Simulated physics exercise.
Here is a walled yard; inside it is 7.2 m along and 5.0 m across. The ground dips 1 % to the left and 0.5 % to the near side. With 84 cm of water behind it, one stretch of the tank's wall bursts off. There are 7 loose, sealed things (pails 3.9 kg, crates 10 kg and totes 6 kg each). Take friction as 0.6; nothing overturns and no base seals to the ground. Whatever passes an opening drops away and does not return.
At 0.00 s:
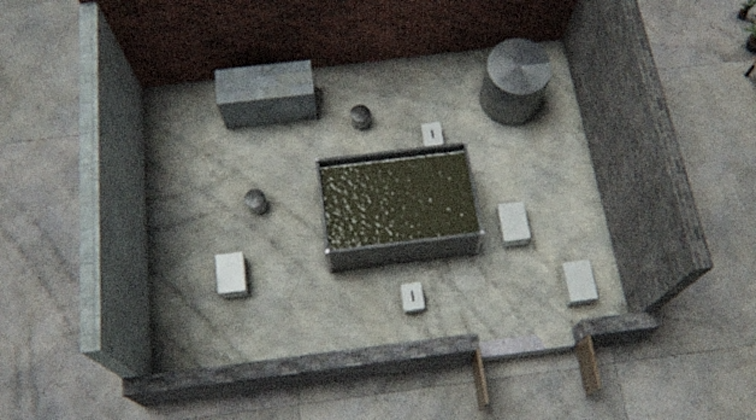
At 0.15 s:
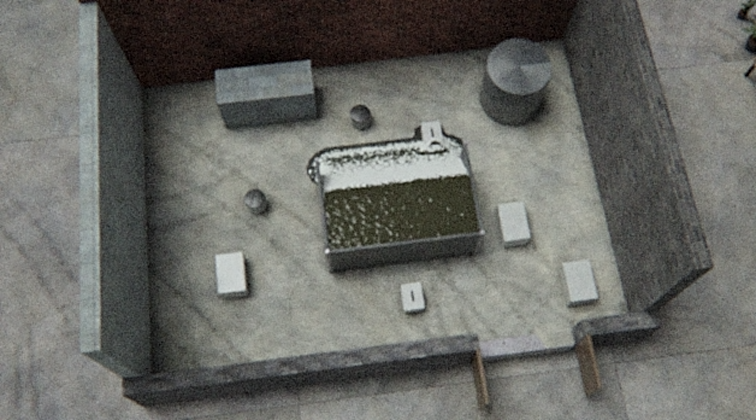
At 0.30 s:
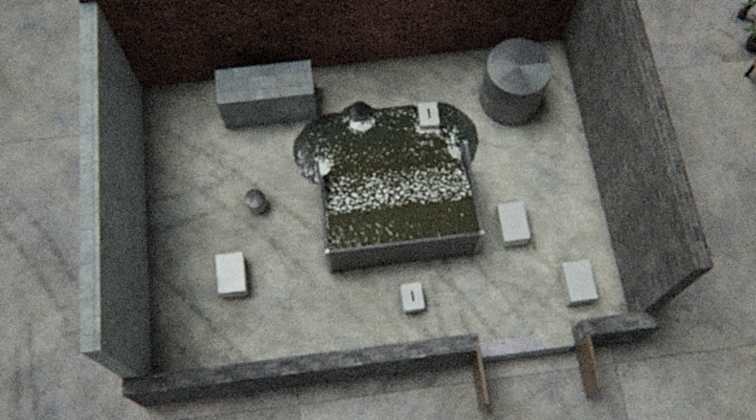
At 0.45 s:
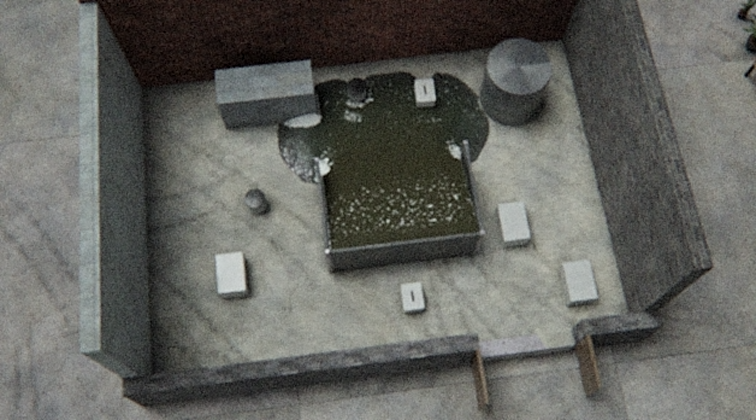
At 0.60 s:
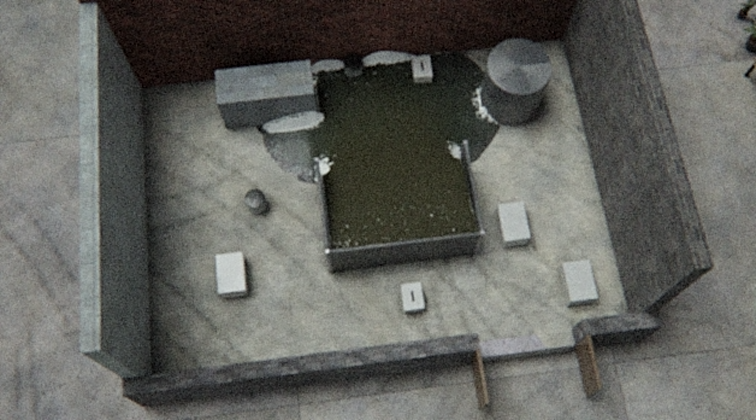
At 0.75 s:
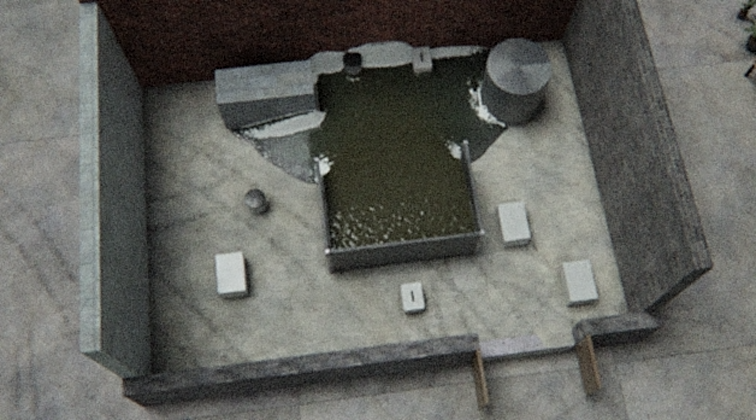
Murky water bursts from the tank's far side and spreads, pushing a tote and a pail backward.
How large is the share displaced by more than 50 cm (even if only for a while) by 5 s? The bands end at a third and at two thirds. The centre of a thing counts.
That comes to two thirds or above.
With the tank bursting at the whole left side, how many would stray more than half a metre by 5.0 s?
Then 3.
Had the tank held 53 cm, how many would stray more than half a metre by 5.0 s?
In that case 2 of them.
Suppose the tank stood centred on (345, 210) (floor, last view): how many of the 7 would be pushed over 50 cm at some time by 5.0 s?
In that case 6 of them.
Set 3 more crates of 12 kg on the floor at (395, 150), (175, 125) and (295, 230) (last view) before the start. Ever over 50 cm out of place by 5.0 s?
In that order: Past it, more, less.
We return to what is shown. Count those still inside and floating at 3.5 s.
At that moment 2.
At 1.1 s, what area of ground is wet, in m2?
Some 11.5 m2.
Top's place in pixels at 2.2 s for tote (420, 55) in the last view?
Near (510, 41).
After 1.1 s 2 of 7 are over 50 cm from their spots; 2 afloat.
After 2.2 s 2 of 7 are over 50 cm from their spots; 2 afloat.
After 3.5 s 3 of 7 are over 50 cm from their spots; 2 afloat.
After 5.0 s 5 of 7 are over 50 cm from their spots, and 5 have been at some point; 4 afloat.
